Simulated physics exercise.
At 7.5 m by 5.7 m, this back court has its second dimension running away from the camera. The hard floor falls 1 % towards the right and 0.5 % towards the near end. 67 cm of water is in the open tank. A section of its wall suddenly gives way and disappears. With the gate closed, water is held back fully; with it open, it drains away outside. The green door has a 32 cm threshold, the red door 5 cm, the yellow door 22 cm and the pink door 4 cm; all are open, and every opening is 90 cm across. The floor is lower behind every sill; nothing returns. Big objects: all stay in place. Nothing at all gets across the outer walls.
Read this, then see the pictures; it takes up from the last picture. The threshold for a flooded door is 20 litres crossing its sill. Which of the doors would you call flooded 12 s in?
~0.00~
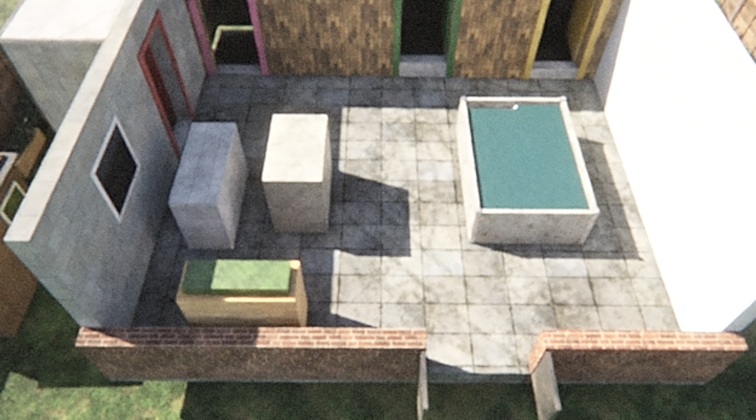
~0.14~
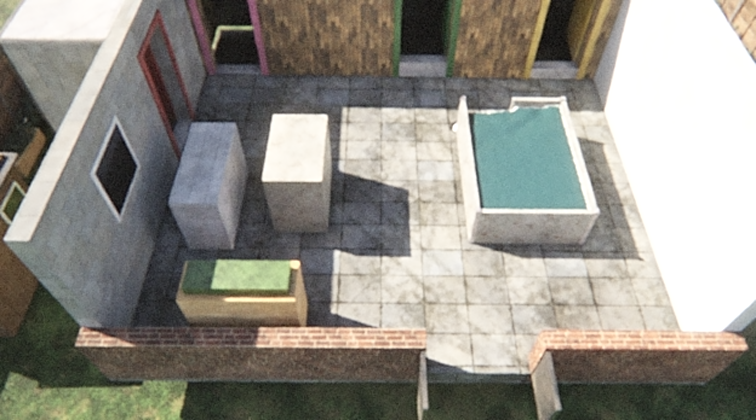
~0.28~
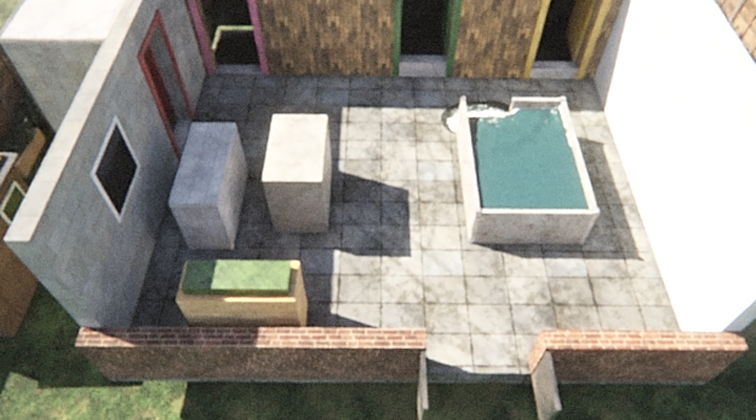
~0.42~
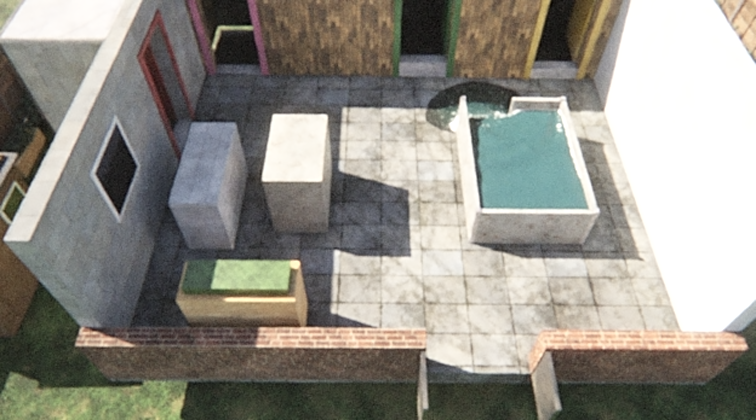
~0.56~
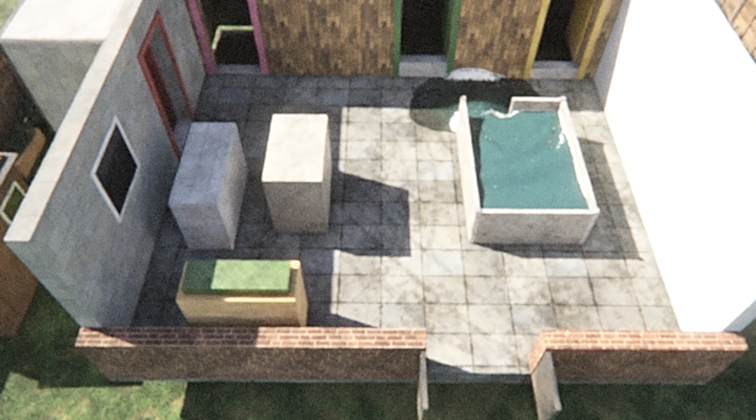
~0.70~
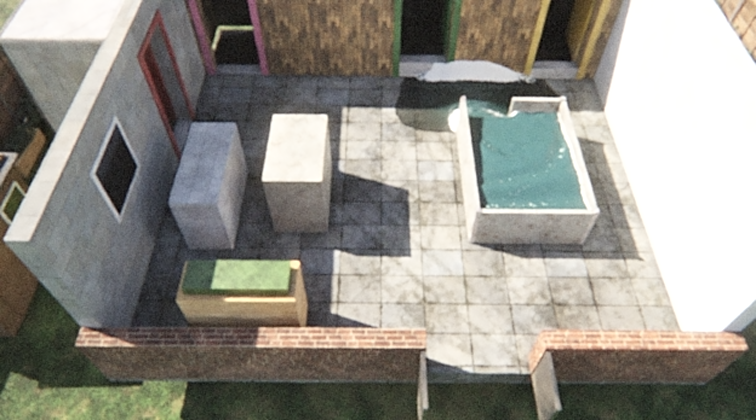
I would call the green door not flooded; I would call the red door flooded; I would call the yellow door not flooded; I would call the pink door flooded.
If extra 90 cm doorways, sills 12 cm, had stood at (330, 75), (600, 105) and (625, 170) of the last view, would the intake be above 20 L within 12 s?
The first one doesn't reach it, the second one exceeds it, and the third one doesn't reach it.
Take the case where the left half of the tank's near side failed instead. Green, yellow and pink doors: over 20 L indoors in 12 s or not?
Door green stays within, door yellow stays within, door pink stays within.
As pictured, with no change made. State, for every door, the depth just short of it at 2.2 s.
In cm: Green 26, red 0, yellow 13, pink 4.
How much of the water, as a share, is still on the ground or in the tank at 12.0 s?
Near 90 in a hundred is still there.
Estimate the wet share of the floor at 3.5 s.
Wet share: Near 50 percent.
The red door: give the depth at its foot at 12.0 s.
Around 4.5 cm deep.
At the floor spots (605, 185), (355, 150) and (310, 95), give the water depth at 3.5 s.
Depths: About 6, 2 and 5 centimetres.
After 1.4 s water covers 15 % of the floor and is deepest (40 cm) near (470, 85); green door 31 cm at the sill, 0 L in, red door not reached, yellow door 13 cm at the sill, 0 L in, pink door not reached.
After 2.2 s water covers 25 % of the floor and is deepest (36 cm) near (470, 85); green door 26 cm at the sill, 1 L in, red door not reached, yellow door 13 cm at the sill, 0 L in, pink door 4 cm at the sill, 0 L in.
After 3.5 s water covers 50 % of the floor and is deepest (26 cm) near (582, 81); green door 18 cm at the sill, 1 L in, red door 13 cm at the sill, 10 L in, yellow door 15 cm at the sill, 0 L in, pink door 6 cm at the sill, 1 L in.
After 7.0 s water covers 80 % of the floor and is deepest (19 cm) near (687, 357); green door 10 cm at the sill, 1 L in, red door 9 cm at the sill, 75 L in, yellow door 9 cm at the sill, 1 L in, pink door 7 cm at the sill, 41 L in.
After 12.0 s water covers 100 % of the floor and is deepest (11 cm) near (673, 357); green door 6 cm at the sill, 1 L in, red door 5 cm at the sill, 87 L in, yellow door 6 cm at the sill, 1 L in, pink door 4 cm at the sill, 68 L in.
